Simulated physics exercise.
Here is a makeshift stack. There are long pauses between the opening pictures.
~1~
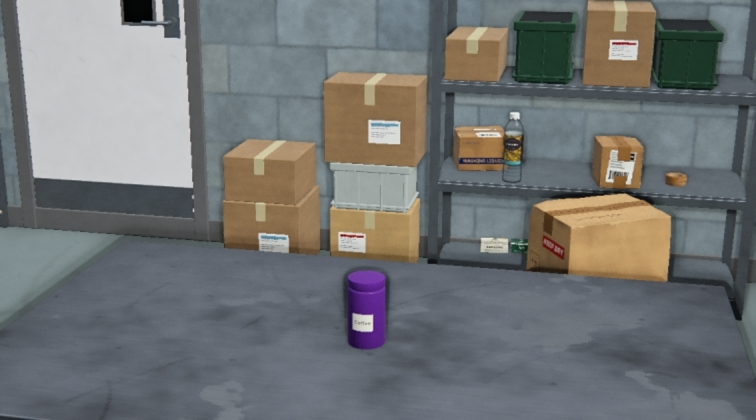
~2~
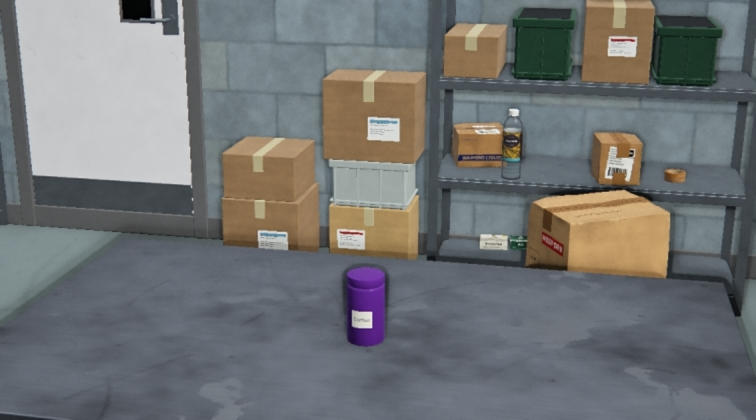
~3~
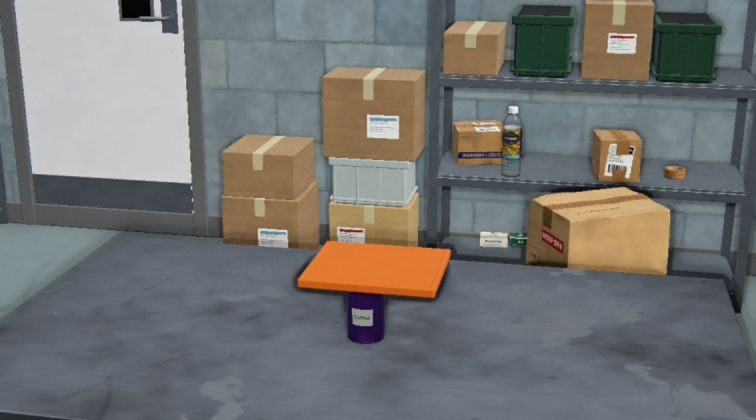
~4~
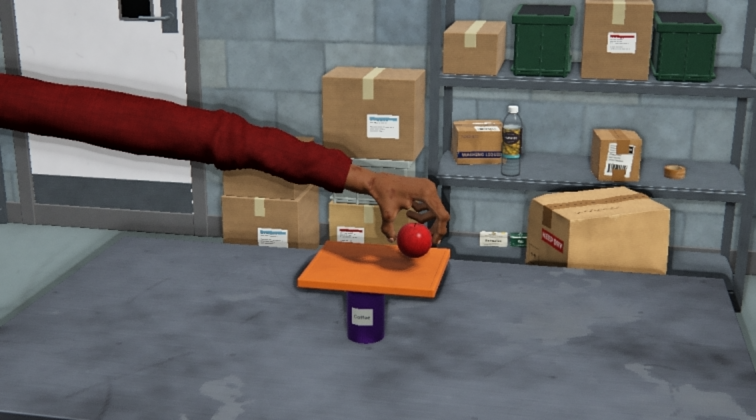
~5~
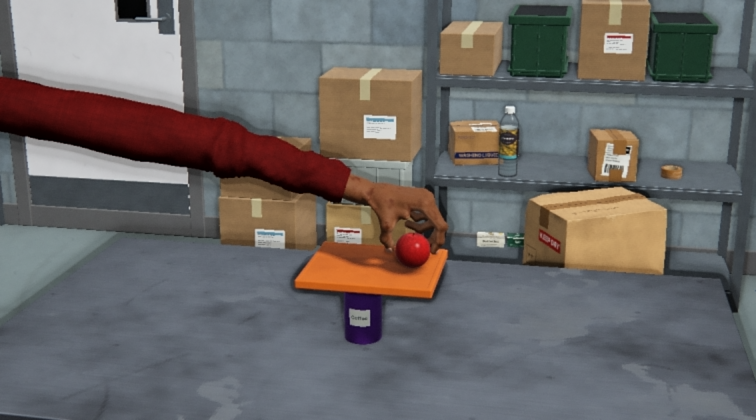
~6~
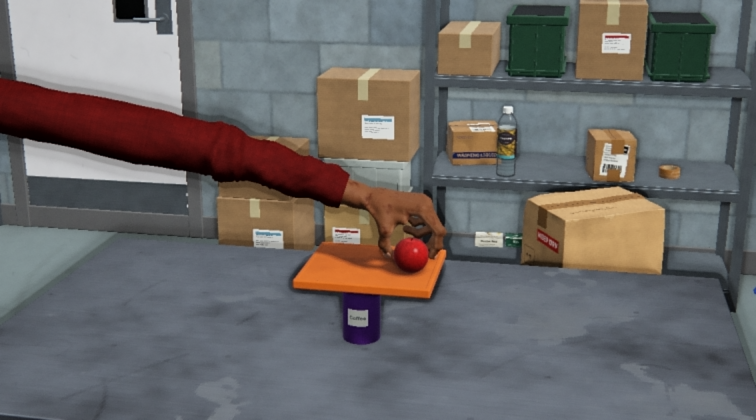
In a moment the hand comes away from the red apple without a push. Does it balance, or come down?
Here the stack loses its balance.
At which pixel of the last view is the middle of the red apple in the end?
Around (442, 337).
Then, 0.40 s past the last view, red apple now fallen; orange lid rocked 70° from its first pose.
Then, 0.50 s past the last view, orange lid on its side.
Finally, fallen, red apple; down or leaning hard in the stack, orange lid; purple jar still in place. Final places as the last picture's camera would see them, red apple near (442, 337). The stack comes apart.
